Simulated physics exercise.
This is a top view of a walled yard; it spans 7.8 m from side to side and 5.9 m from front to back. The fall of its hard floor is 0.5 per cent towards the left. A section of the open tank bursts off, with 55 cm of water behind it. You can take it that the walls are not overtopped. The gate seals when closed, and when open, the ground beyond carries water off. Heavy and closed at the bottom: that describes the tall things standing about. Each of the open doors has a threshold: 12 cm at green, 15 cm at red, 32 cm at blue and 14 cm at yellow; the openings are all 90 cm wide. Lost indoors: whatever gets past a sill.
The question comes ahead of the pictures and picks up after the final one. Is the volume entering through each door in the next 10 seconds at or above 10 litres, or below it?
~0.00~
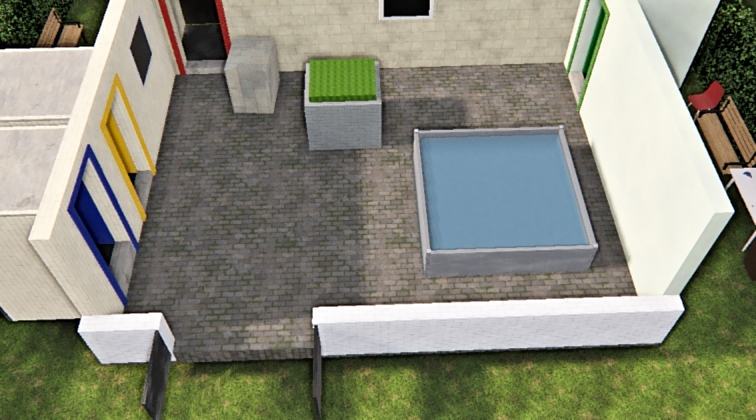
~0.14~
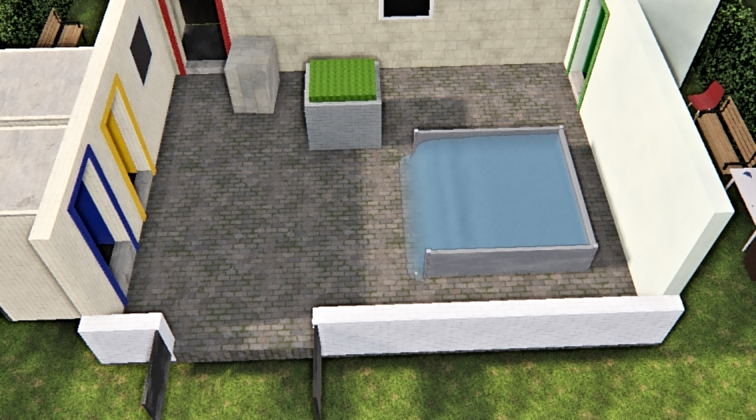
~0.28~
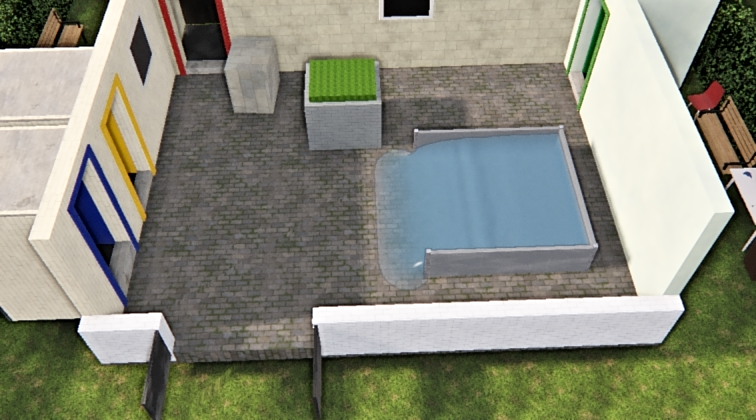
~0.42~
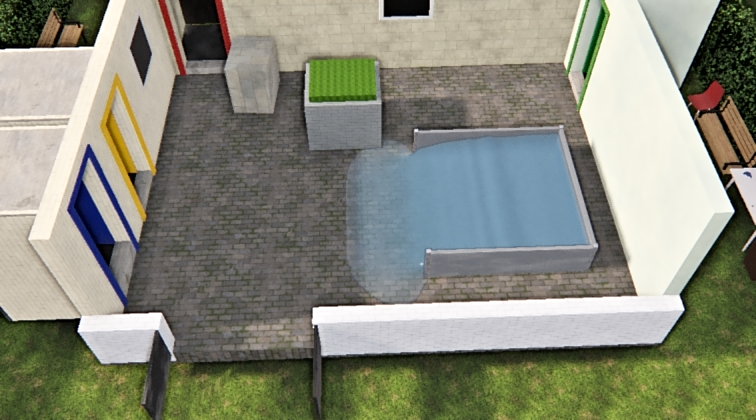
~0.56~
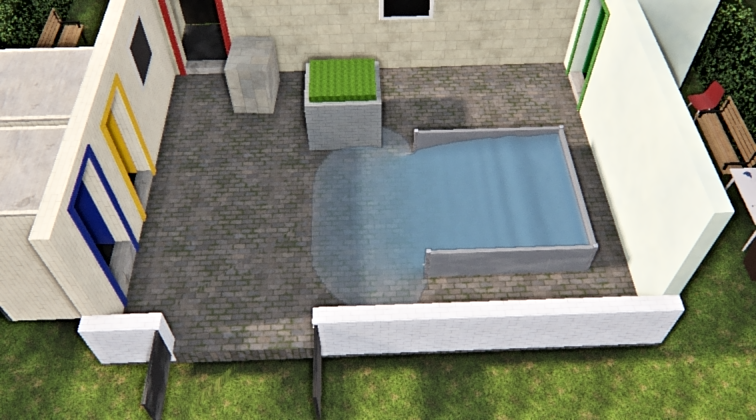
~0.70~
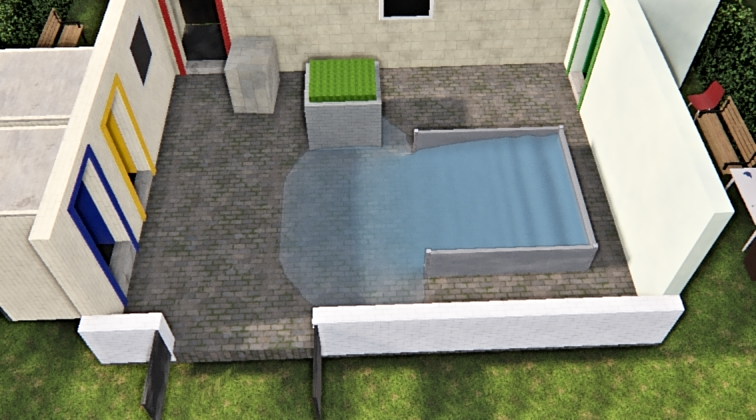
Outcome: The green door never breaches the limit. The red door breaches the limit. The blue door never breaches the limit. The yellow door breaches the limit.
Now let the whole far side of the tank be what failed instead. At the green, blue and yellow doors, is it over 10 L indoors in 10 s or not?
Against that limit: Green above, blue below, yellow under.
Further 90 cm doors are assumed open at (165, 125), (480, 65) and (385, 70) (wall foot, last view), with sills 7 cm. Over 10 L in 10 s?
In sequence the answers are more than that, less than that and less than that.
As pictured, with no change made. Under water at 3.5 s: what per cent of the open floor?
I'd guess around 55 %.
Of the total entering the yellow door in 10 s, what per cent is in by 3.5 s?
By then it's near 60% of the total.
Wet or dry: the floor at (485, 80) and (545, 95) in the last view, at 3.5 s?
I'd call them spared and then spared.
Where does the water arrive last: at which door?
Green.
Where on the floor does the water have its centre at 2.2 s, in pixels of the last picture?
Roughly (367, 216) in the last picture.
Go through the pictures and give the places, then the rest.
In the first frame, still water, 55 cm deep, in the open tank at (499, 188).
In the second frame, the front is at (418, 277), 1.3 m from the gap at (423, 204); 0.5 m2 of floor is under water; 55 cm left at the back of the open tank.
In the third frame, water pours out at (422, 206) and has run 1.5 m, to (400, 284); typically 10 cm deep outside, 55 cm at the open tank's back.
In the fourth frame, the front is at (389, 298), 1.8 m from the gap at (422, 206); 3.3 m2 of floor is under water; 55 cm left at the back of the open tank.
In the fifth frame, the front is at (354, 303), 2.1 m from the gap at (422, 207); 5.2 m2 of floor is under water; 55 cm left at the back of the open tank.
In the sixth frame, water pours out at (422, 207) and has run 2.4 m, to (292, 275); typically 6 cm deep outside, 52 cm at the open tank's back.
After 1.4 s water covers 40 % of the floor and is deepest (24 cm) near (413, 213); green door not reached, red door not reached, blue door not reached, yellow door not reached.
After 2.2 s water covers 50 % of the floor and is deepest (31 cm) near (151, 190); green door not reached, red door not reached, blue door 24 cm at the sill, 0 L in, yellow door 29 cm at the sill, 17 L in.
After 3.5 s water covers 55 % of the floor and is deepest (30 cm) near (134, 268); green door not reached, red door 15 cm at the sill, 0 L in, blue door 29 cm at the sill, 0 L in, yellow door 29 cm at the sill, 122 L in.
After 6.0 s water covers 65 % of the floor and is deepest (24 cm) near (175, 79); green door not reached, red door 21 cm at the sill, 38 L in, blue door 13 cm at the sill, 0 L in, yellow door 13 cm at the sill, 199 L in.
After 10.0 s water covers 90 % of the floor and is deepest (11 cm) near (156, 167); green door 4 cm at the sill, 0 L in, red door 11 cm at the sill, 63 L in, blue door 9 cm at the sill, 0 L in, yellow door 10 cm at the sill, 200 L in.
